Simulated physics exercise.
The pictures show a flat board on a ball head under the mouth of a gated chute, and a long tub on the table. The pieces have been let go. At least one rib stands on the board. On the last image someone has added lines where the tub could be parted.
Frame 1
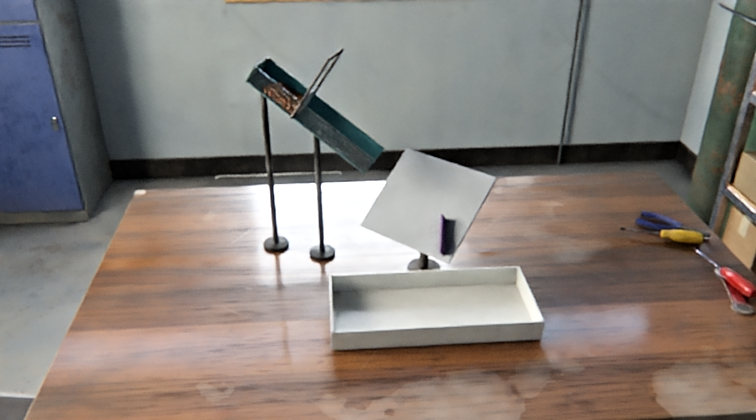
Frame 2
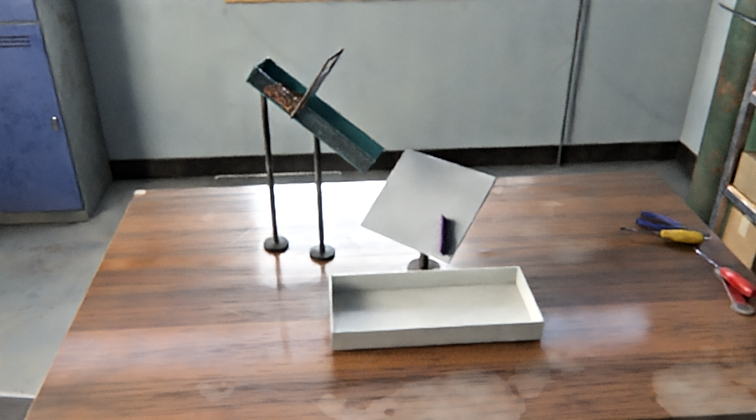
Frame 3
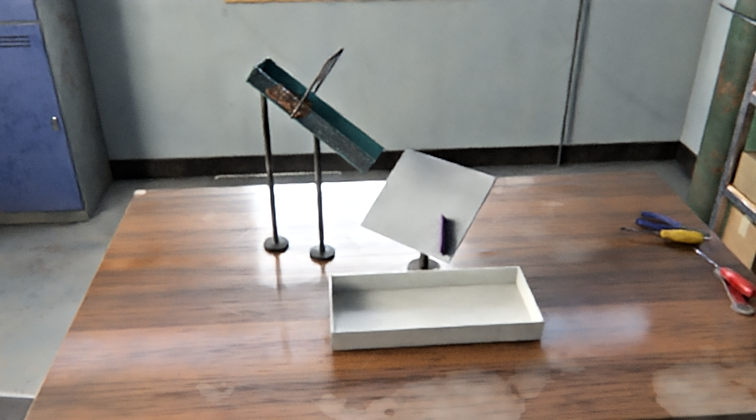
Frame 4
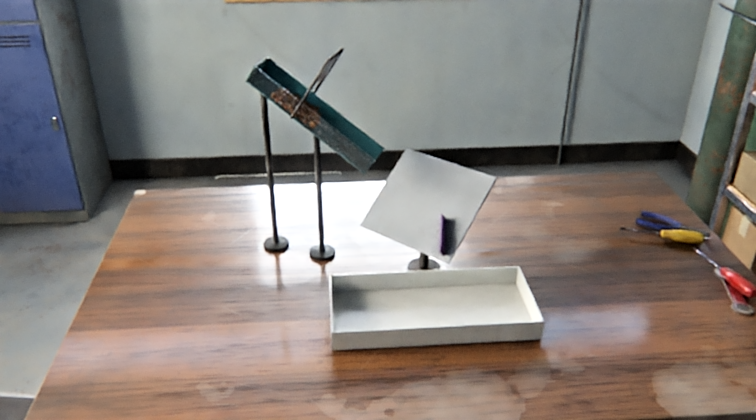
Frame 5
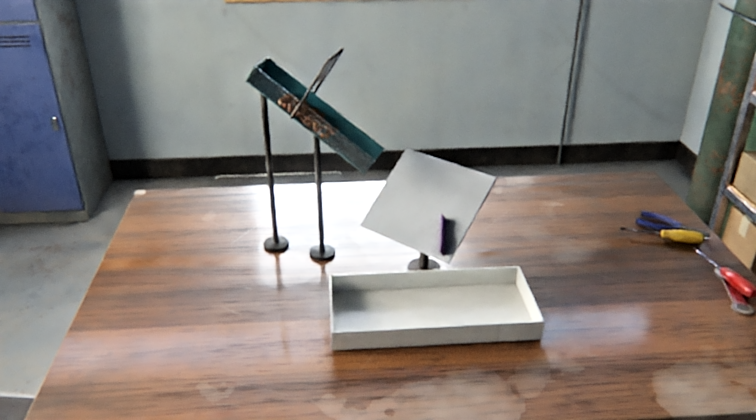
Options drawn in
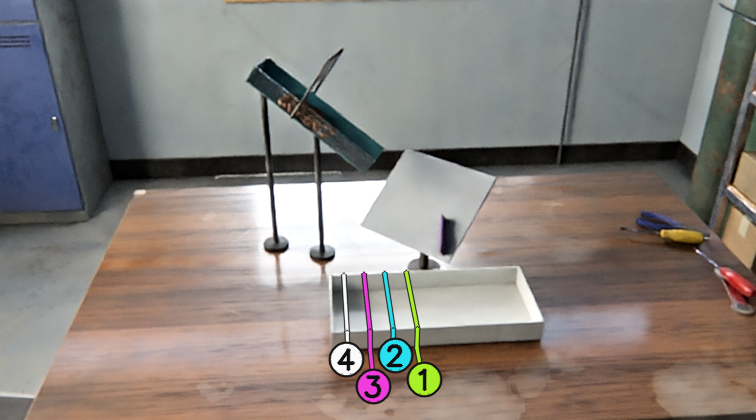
Small brown pieces sliding slowly down a tilted green chute past a raised gate, above a tilted white board and empty tub.
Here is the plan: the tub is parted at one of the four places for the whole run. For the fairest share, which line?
Line 1.
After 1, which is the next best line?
2 it is.
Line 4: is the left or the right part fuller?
Right.
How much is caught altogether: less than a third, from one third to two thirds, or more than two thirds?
More than two thirds.
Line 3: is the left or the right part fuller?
Right.
On the marked copy, line 1 crosses the front rim at (417, 327); line 2 crosses the front rim at (393, 329); line 3 crosses the front rim at (369, 330); line 4 crosses the front rim at (347, 331).
With 1, of what is caught, roughly a third on the left of the divider, roughly two thirds on the right.
With 2, of what is caught, roughly a quarter on the left of the divider, the larger part on the right.
With 3, of what is caught, just a few on the left of the divider, almost all on the right.
With 4, of what is caught, just a few on the left of the divider, almost all on the right.
